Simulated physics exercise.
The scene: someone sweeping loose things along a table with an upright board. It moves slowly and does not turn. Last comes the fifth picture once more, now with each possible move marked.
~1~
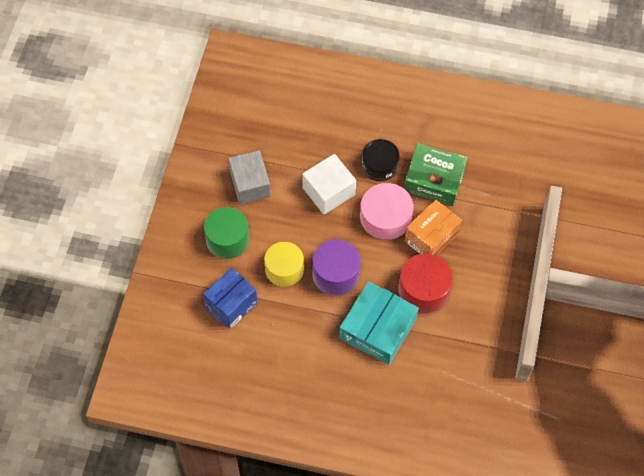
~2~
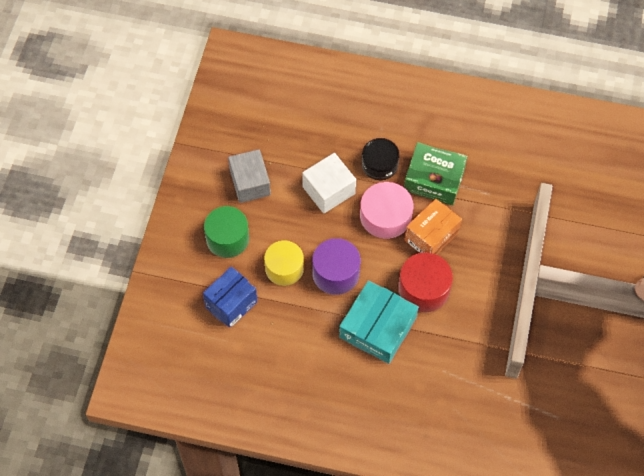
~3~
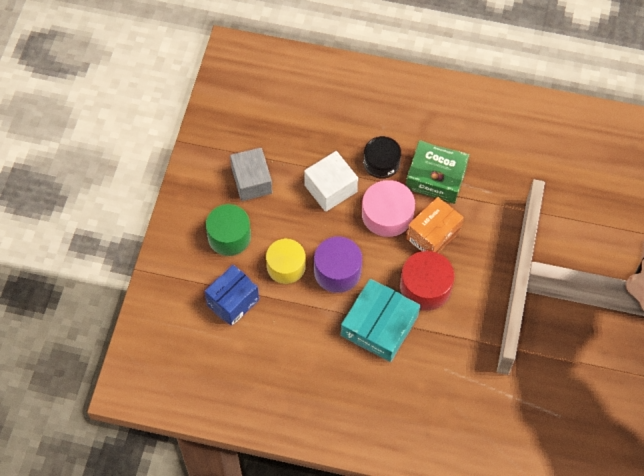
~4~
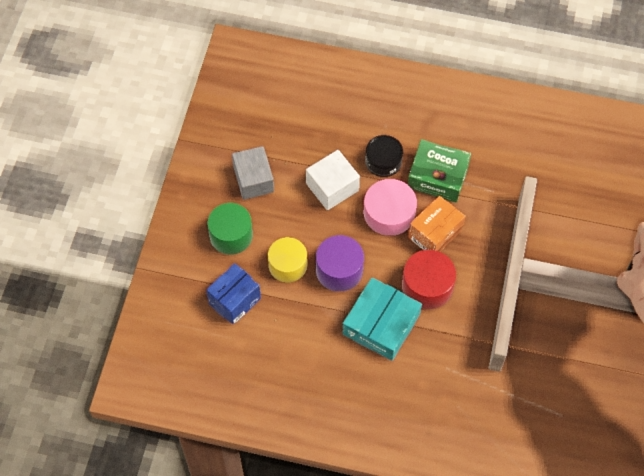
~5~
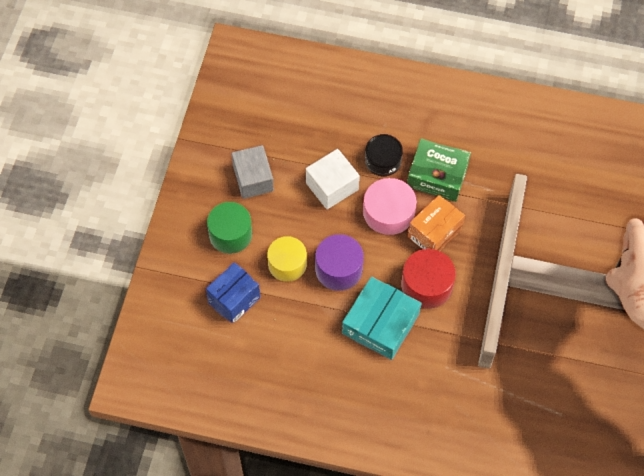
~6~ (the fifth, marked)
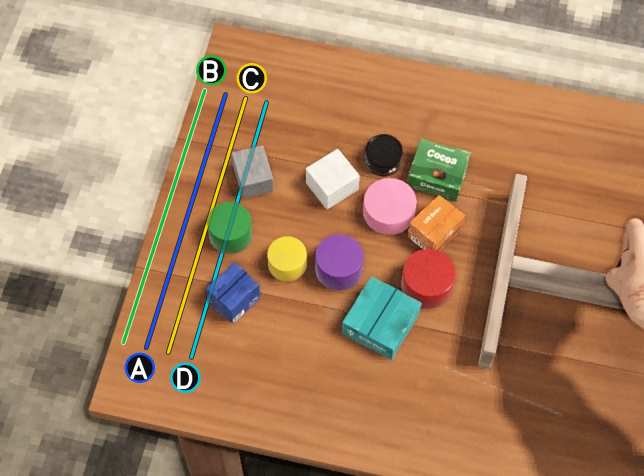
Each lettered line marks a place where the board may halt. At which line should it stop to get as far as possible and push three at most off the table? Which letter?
No farther than D.
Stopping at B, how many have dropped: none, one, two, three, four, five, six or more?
Six or more.
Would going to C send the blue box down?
Yes.
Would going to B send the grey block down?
By then, yes.
On the marked copy, A at (188, 215); B at (166, 210); C at (209, 219); D at (231, 223).
Taking D. A third of the way, board (406, 239); black tub (352, 142); green packet (395, 156).
Two thirds of the way, board (308, 219); green pot (191, 208); yellow tin (193, 255).
When it is over, board (234, 204); green pot over the edge; yellow tin (145, 243); one fallen.
As for the rest, A drops five; B drops nine; C drops five.
